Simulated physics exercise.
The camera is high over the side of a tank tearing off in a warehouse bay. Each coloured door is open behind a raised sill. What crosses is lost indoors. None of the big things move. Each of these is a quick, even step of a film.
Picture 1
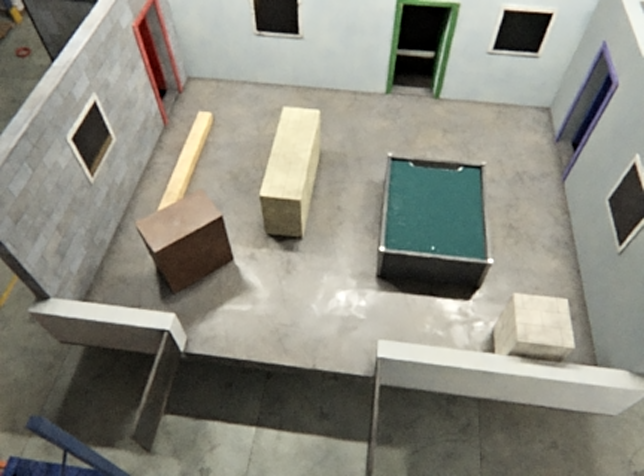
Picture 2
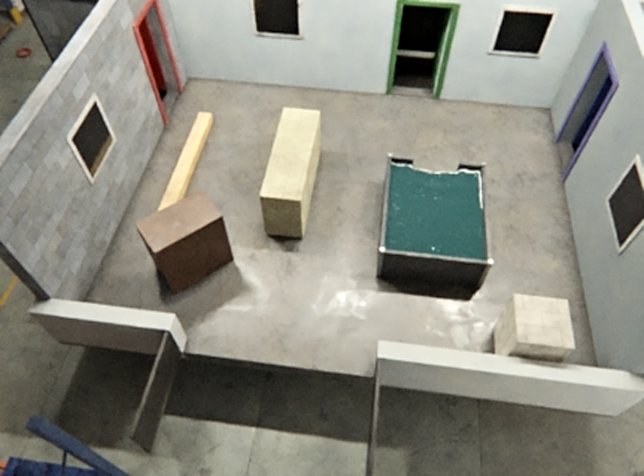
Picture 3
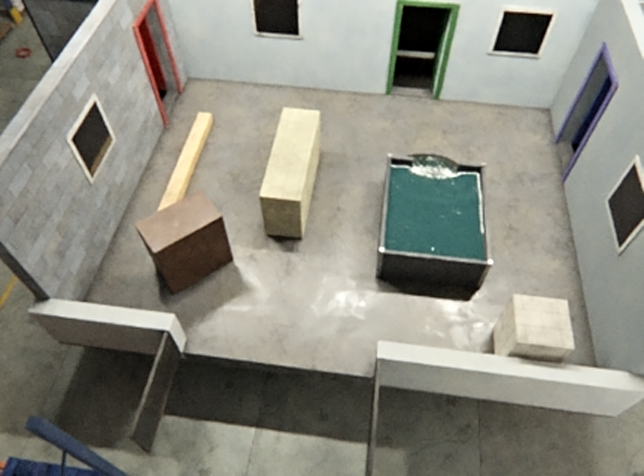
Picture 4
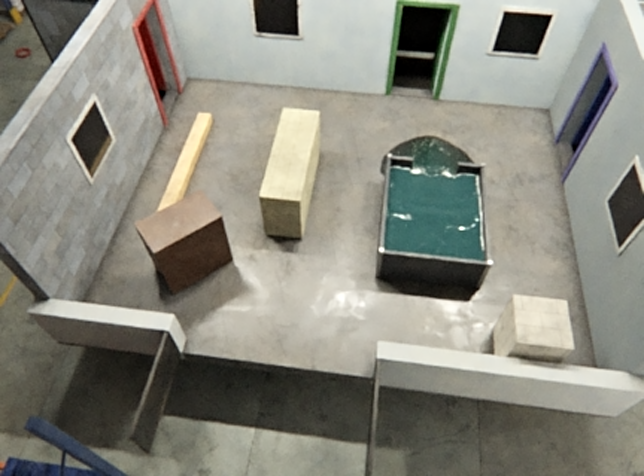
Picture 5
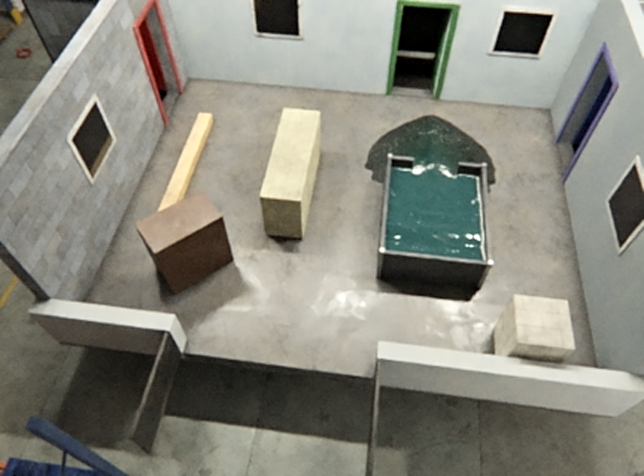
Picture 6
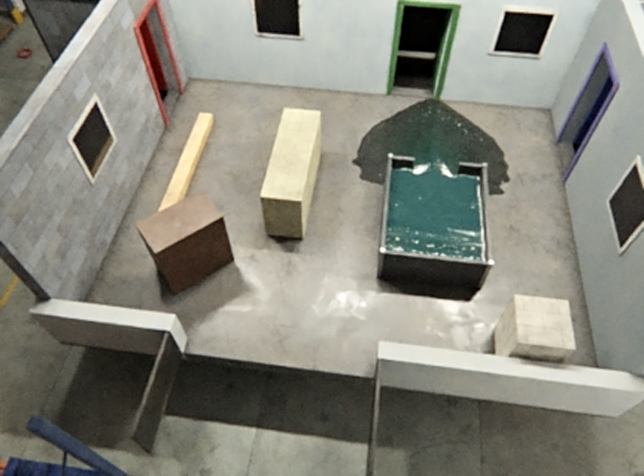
Green water in a dark tank on the right burst through a gap in its far side, then spread across the grey floor in a widening dark pool toward the wall with the green-framed door.
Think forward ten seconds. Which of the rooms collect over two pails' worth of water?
The green door collects over two pails; the red door collects two pails or less; the blue door collects two pails or less.
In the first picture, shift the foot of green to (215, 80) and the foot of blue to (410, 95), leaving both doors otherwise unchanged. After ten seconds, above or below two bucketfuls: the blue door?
Here the blue door overshoots the mark.
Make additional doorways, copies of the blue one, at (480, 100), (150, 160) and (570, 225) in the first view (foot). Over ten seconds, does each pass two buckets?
Taking each in turn: Runs above, then runs below, then runs below.
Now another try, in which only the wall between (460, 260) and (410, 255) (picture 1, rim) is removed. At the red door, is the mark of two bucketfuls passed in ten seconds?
Red: Falls short.
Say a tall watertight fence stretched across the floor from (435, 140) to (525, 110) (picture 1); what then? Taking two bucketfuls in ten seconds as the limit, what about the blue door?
Note: Blue rises above.
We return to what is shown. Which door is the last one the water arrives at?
Answer is the door marked red.
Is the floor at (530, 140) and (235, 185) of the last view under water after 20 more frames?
The first spot is inundated and the second bone-dry.
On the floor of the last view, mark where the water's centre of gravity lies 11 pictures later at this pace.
At about (434, 184).
A moment on, water covers 20 % of the floor; the green door over two buckets in, the red door not reached, the blue door not reached.
Next, water covers 25 % of the floor; the green door far over two buckets in, the red door not reached, the blue door wet at the sill, nothing in.
Then, water covers 35 % of the floor; the green door far over two buckets in, the red door not reached, the blue door wet at the sill, nothing in.
Later, water covers 55 % of the floor; the green door far over two buckets in, the red door wet at the sill, nothing in, the blue door wet at the sill, nothing in.
In the end, water covers 75 % of the floor; the green door far over two buckets in, the red door wet at the sill, nothing in, the blue door wet at the sill, nothing in.
